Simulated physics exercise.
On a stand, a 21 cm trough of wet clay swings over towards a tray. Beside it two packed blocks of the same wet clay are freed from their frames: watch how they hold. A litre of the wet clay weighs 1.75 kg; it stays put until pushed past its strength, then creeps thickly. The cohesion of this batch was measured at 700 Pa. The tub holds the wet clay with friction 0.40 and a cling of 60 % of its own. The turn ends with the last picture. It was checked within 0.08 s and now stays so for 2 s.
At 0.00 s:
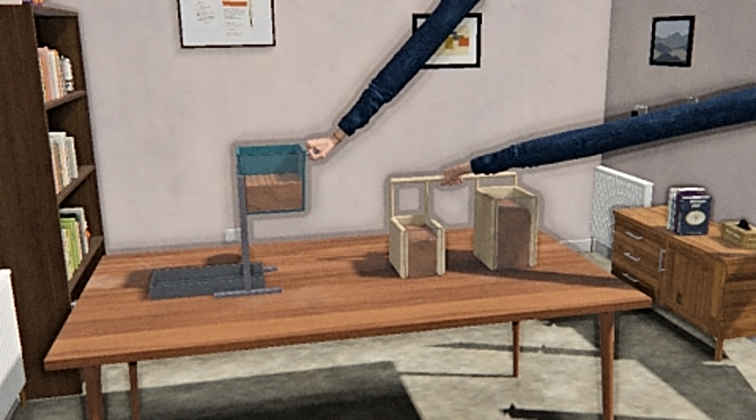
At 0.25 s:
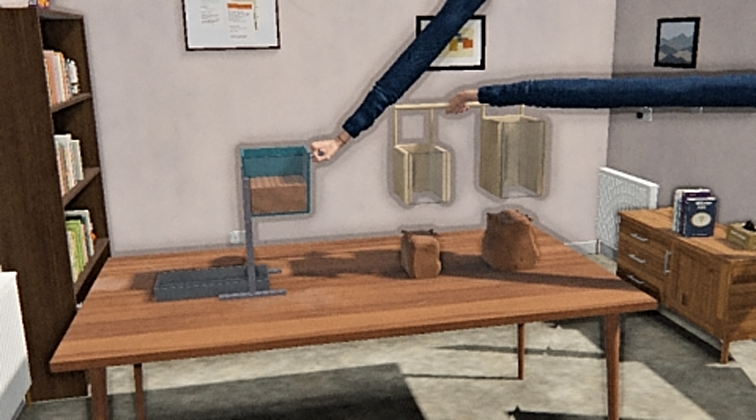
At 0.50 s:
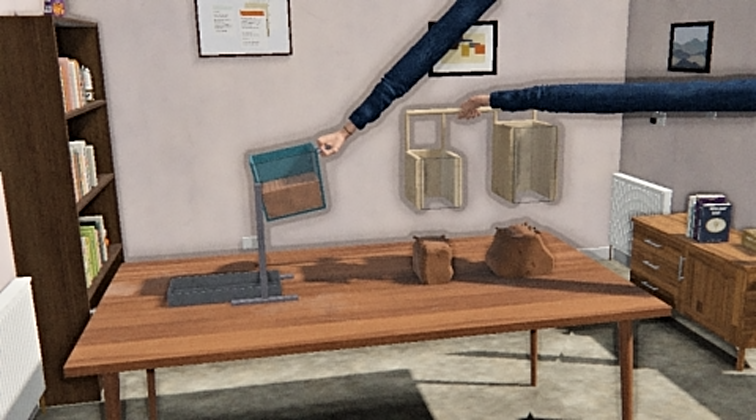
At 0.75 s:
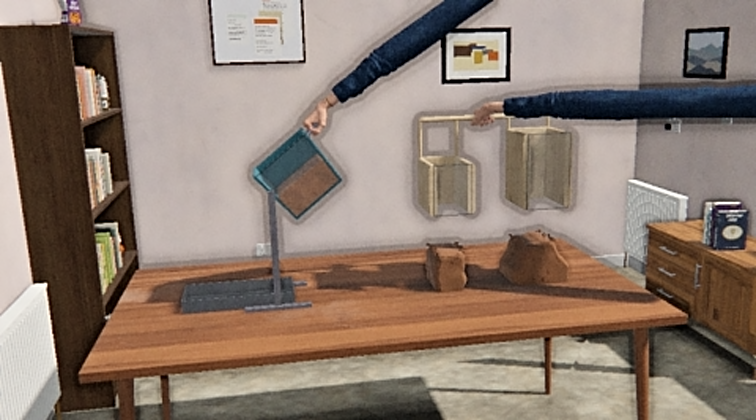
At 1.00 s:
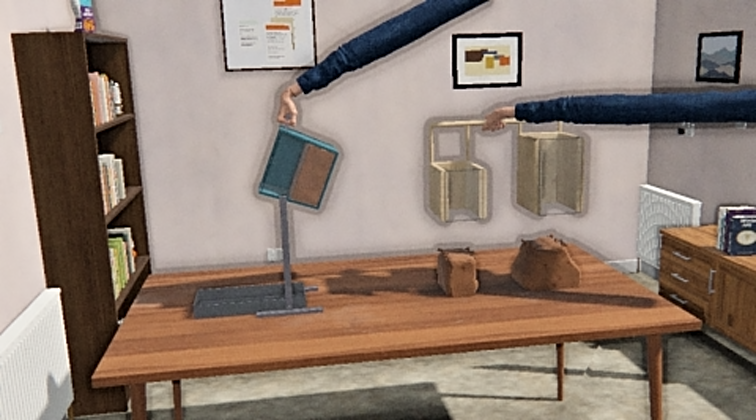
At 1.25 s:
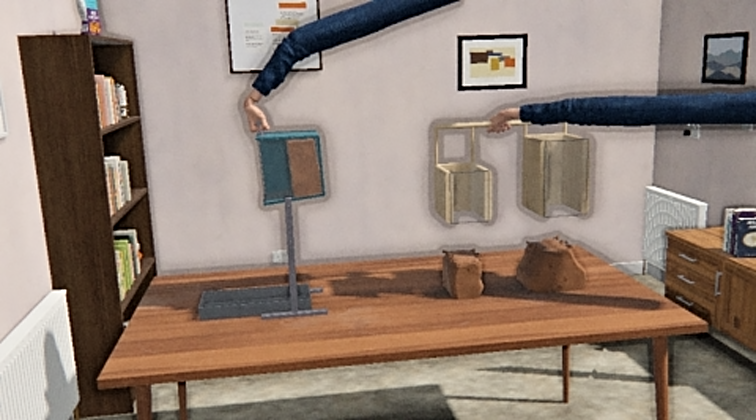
At the start, one hand holds a clear container of brown clay on a stand, while another lifts two pale open boxes off two clay blocks. The larger block sags lower as the smaller keeps its height, and the first hand swings the container leftward onto its side, the clay staying inside.
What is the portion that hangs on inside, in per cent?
Close to 70 per cent.
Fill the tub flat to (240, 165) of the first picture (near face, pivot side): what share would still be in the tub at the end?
Then about 50 %.
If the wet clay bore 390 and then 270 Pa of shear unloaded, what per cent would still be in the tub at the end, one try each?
In turn about 75 %, 70 %.
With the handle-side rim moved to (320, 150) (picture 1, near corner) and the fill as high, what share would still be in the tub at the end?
It would be near 55 %.
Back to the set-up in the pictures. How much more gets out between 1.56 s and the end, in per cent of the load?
Near 30 %.
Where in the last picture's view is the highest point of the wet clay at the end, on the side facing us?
At about (306, 171).
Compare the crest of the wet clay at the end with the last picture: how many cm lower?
Roughly 11 cm.
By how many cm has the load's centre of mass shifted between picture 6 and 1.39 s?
Roughly 3 cm.
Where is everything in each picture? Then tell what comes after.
In the first picture, handle-side rim at (303, 152), tilt 0 degrees; top of the wet clay at (248, 186); blocks stand 15 cm, 24 cm (left to right).
In the second picture, handle-side rim at (308, 154), tilt 0 degrees; top of the wet clay at (252, 188); blocks stand 15 cm, 20 cm (left to right).
In the third picture, handle-side rim at (314, 150), tilt 10 degrees; top of the wet clay at (316, 181); blocks stand 15 cm, 17 cm (left to right).
In the fourth picture, handle-side rim at (303, 135), tilt 38 degrees; top of the wet clay at (321, 161); blocks stand 15 cm, 17 cm (left to right).
In the fifth picture, handle-side rim at (281, 132), tilt 68 degrees; top of the wet clay at (310, 146); blocks stand 15 cm, 17 cm (left to right).
In the sixth picture, handle-side rim at (257, 141), tilt 93 degrees; top of the wet clay at (311, 140); blocks stand 15 cm, 17 cm (left to right).
After 1.39 s, the tub is at 93 degrees and holds 100 %.
After 1.56 s, the tub is at 93 degrees and holds 100 %.
After 1.73 s, the tub is at 93 degrees and holds 88 %.
After 1.90 s, the tub is at 93 degrees and holds 73 %.
After 3.25 s, at the end, the tub is at 93 degrees and holds 70 %.
